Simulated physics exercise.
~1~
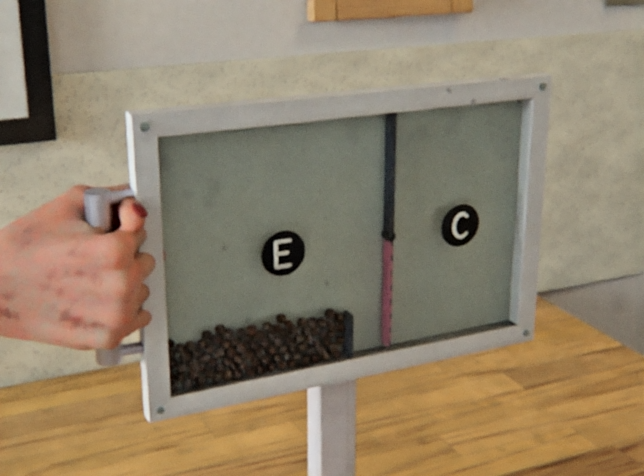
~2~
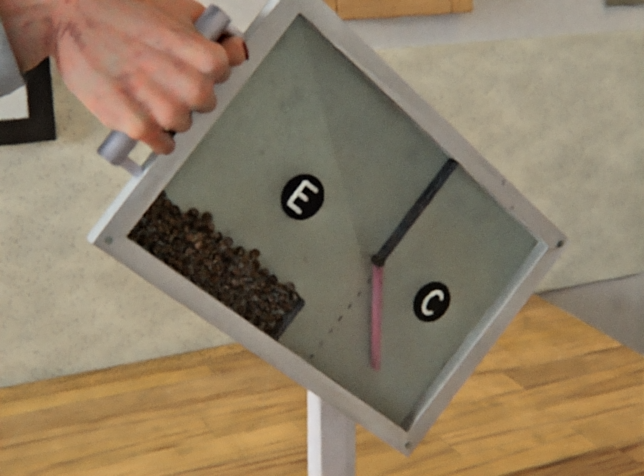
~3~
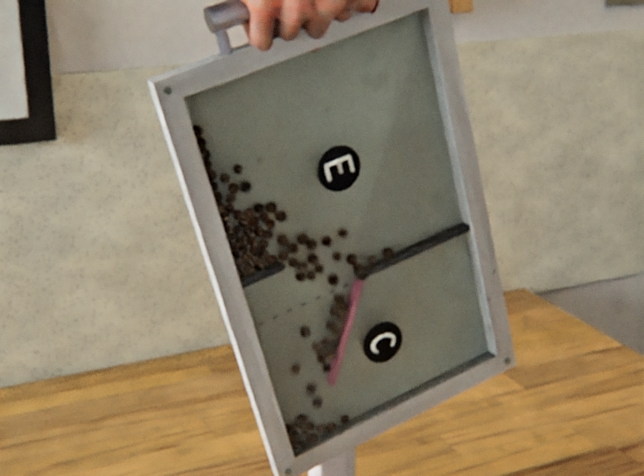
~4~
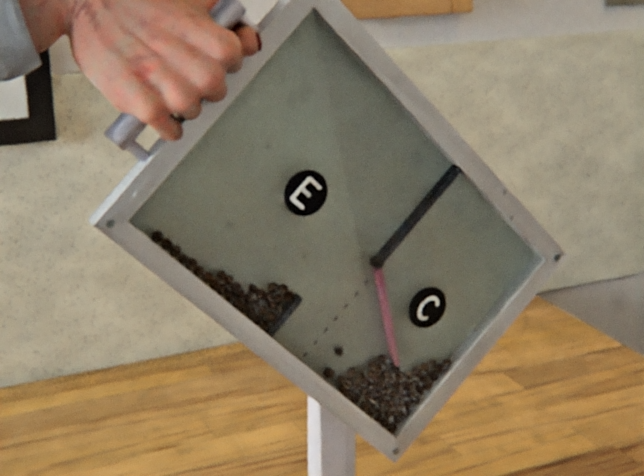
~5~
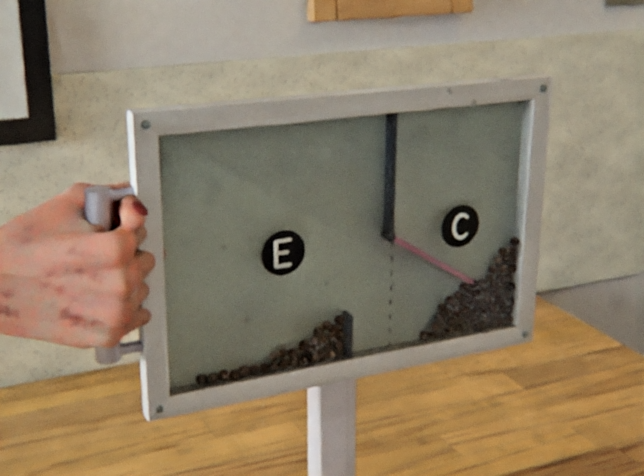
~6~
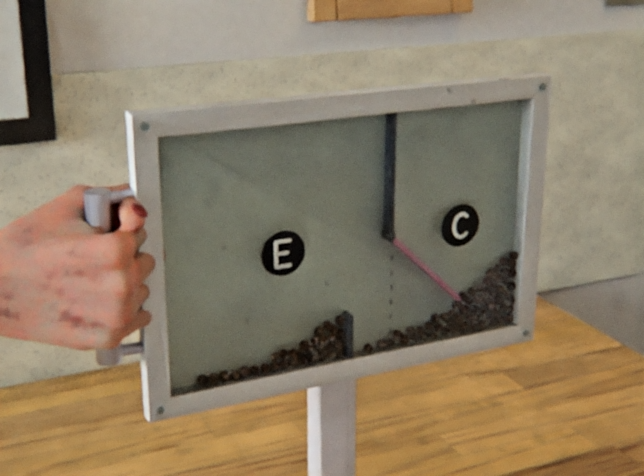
A hand tipped a clear-fronted case clockwise until it stood steeply on end, sending many of its dark pills past the pink flap from side E into C, then swung it back level, leaving the larger heap in C and the flap partly open.
